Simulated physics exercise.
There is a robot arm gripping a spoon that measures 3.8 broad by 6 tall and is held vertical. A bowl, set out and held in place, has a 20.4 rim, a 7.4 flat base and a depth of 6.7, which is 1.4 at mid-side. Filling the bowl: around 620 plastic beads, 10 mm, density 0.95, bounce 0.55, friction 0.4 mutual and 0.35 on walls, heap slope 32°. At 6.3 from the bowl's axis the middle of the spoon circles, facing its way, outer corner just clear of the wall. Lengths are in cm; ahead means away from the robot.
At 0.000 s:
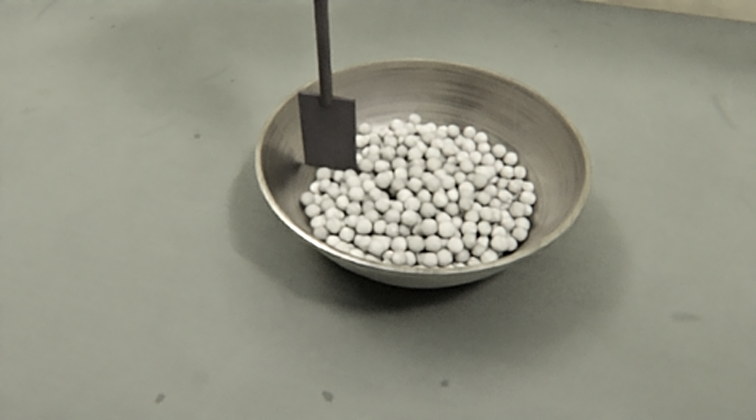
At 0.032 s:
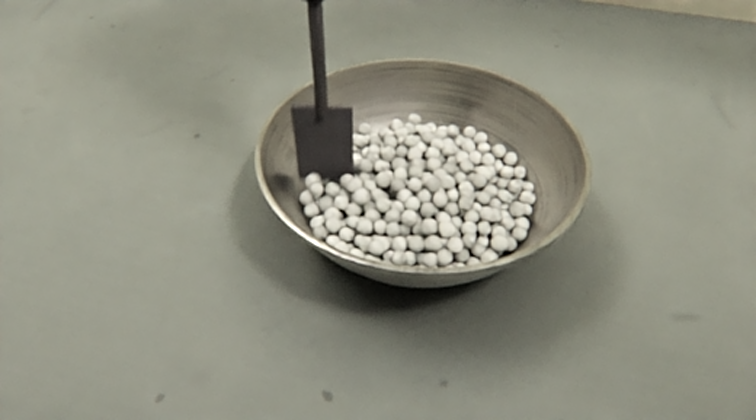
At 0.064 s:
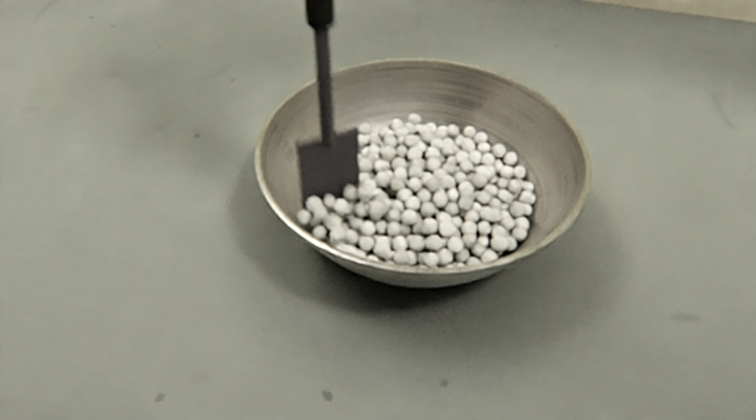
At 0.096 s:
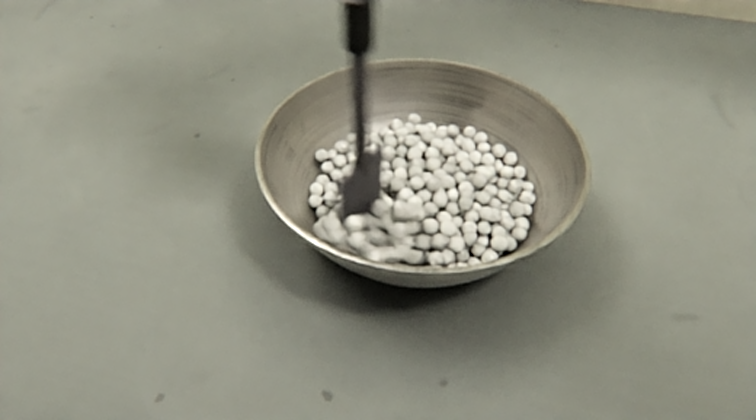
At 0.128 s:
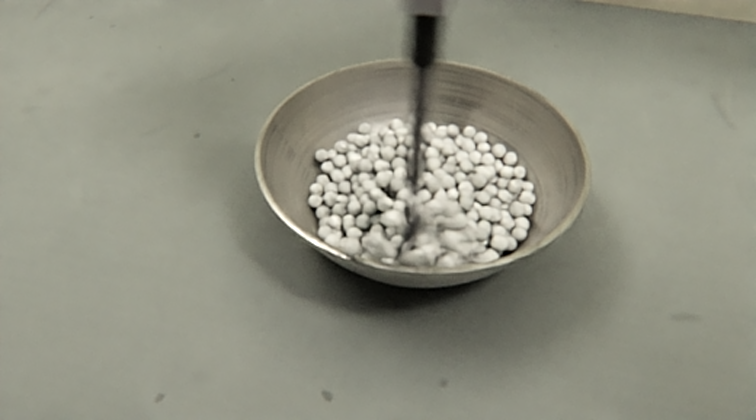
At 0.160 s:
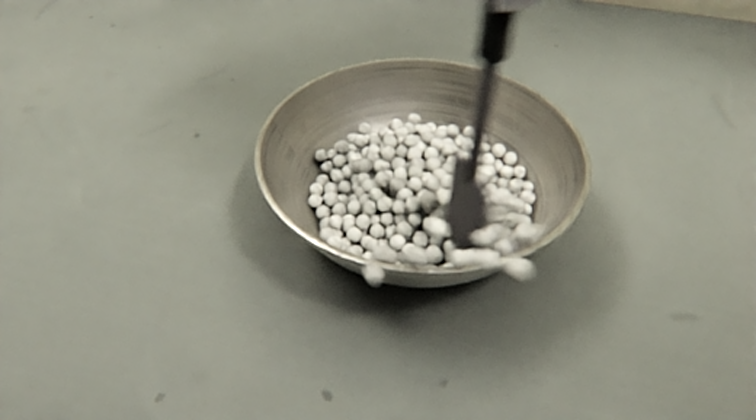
A shallow metal bowl heaped with small white beads sits on a dull grey-green surface, seen from above at an angle by a still camera. A dark, flat-bladed spoon on a thin upright handle stands among the beads at the bowl's left side. The blade sweeps along the near side towards the right, turning as it goes and pushing up beads, and a few fly over the near rim.
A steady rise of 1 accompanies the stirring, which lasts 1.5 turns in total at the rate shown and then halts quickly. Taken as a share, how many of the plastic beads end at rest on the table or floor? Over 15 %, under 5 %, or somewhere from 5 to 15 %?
Somewhere from 5 to 15 %.
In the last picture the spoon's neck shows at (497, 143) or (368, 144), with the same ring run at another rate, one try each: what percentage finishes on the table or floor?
Around 10 and 0 percent, in that order.
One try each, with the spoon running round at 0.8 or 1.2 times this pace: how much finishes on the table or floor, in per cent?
Around 5 percent on the first try and 10 percent on the second.
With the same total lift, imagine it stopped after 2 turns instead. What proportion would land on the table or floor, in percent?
About 10 per cent.
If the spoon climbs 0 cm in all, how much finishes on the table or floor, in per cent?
Estimate: Close to 20 %.
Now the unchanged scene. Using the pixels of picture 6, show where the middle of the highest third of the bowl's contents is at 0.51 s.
The centre is roughly (413, 185).
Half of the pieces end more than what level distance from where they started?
Near 0 cm.
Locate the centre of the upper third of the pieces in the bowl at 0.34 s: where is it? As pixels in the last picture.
Roughly at (421, 163).
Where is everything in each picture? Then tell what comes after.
Spoon neck at (325, 75), 0° round; upper third of the load around (421, 186), from x 310 to 525, top at y 120; 625 in the bowl, in the first frame.
Spoon neck at (320, 86), 12° round; upper third of the load around (421, 187), from x 305 to 525, top at y 120, in the second frame.
Spoon neck at (326, 114), 40° round; upper third of the load around (419, 189), from x 305 to 525, top at y 120, in the third frame.
Spoon neck at (361, 141), 68° round; upper third of the load around (422, 190), from x 315 to 525, top at y 120, in the fourth frame.
Spoon neck at (416, 155), 97° round; upper third of the load around (432, 191), from x 315 to 525, top at y 120, in the fifth frame.
Spoon neck at (476, 150), 126° round; upper third of the load around (442, 191), from x 315 to 535, top at y 120; 621 in the bowl, 4 in flight or on the tool, in the sixth frame.
By 0.34 s, 284° round, highest piece 9 above the table; 590 in the bowl, 15 on the table or floor, 20 in flight or on the tool.
By 0.51 s, 83° round, highest piece 8 above the table; 570 in the bowl, 48 on the table or floor, 7 in flight or on the tool.
By 0.80 s, 180° round, highest piece 5 above the table; 567 in the bowl, 58 on the table or floor.
By 1.50 s, 180° round, highest piece 5 above the table; 567 in the bowl, 58 on the table or floor.
Final count, 567 in the bowl, 58 on the table or floor. That is 9 % on the table or floor.
